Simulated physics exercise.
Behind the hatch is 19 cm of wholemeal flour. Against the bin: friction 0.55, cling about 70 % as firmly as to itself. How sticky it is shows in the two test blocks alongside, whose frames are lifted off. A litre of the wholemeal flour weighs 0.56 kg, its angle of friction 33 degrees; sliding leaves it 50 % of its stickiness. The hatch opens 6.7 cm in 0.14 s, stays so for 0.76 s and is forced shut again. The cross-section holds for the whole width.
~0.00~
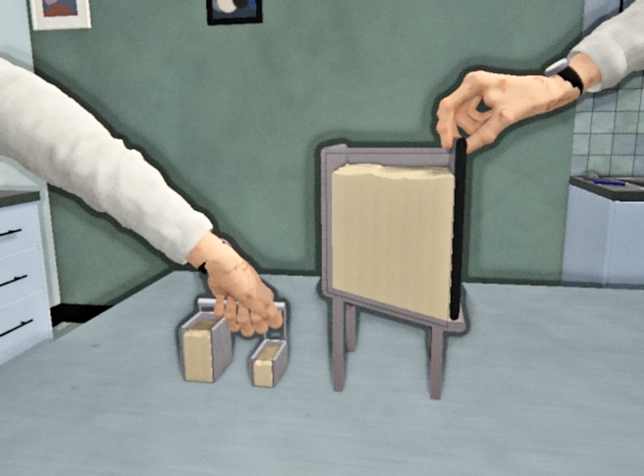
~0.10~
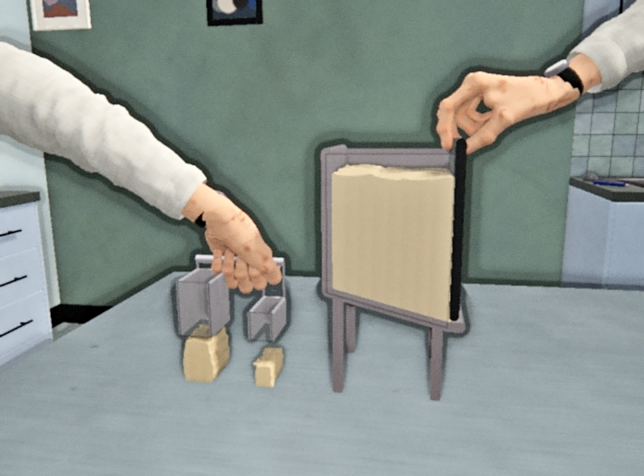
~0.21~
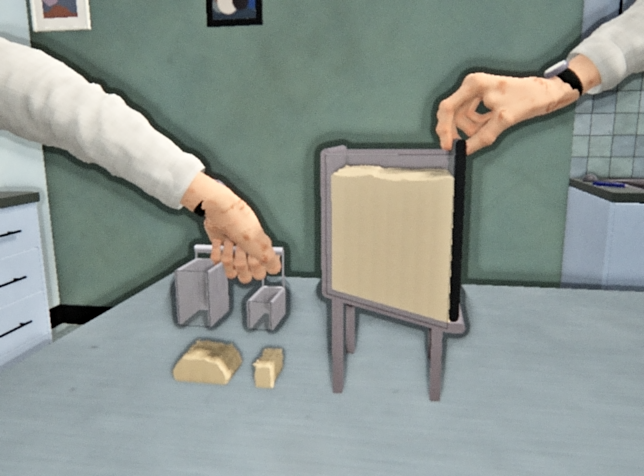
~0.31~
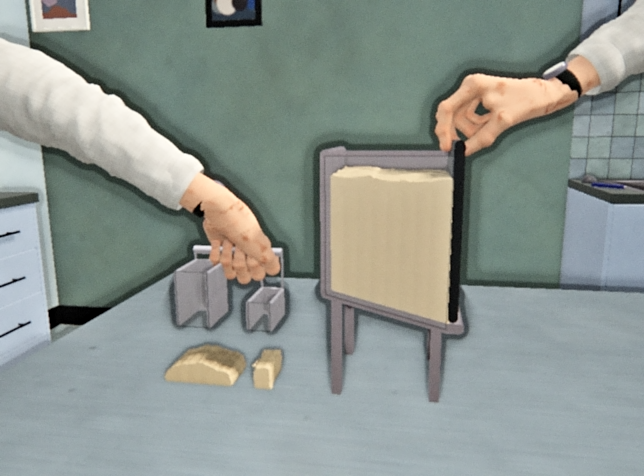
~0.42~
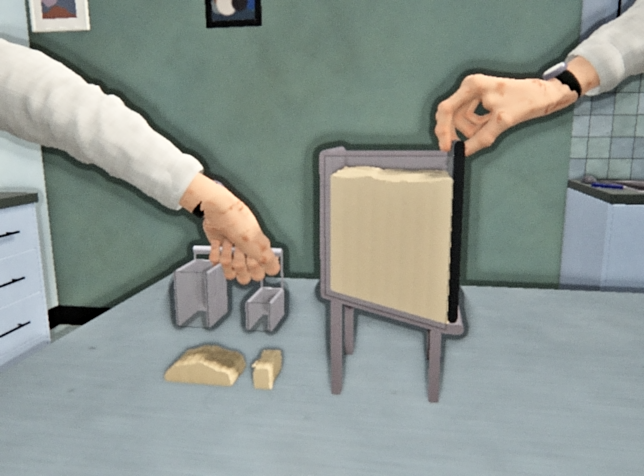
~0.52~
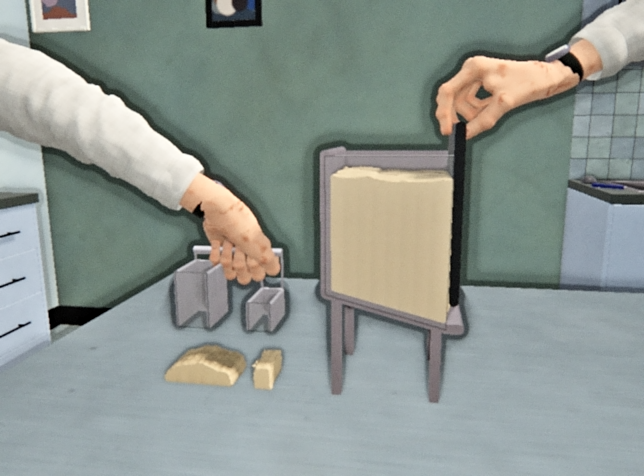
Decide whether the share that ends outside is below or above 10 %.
It comes out above 10 %.
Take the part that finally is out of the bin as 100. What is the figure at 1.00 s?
About 40 %.
After 0.74 s, the hatch is 6.7 cm open and 1 % is out.
After 1.00 s, the hatch is 6.7 cm open and 7 % is out.
After 1.25 s, the hatch is 6.7 cm open and 13 % is out.
After 1.51 s, the hatch is 1.7 cm open and 19 % is out.
After 1.80 s, the hatch is shut and 20 % is out.
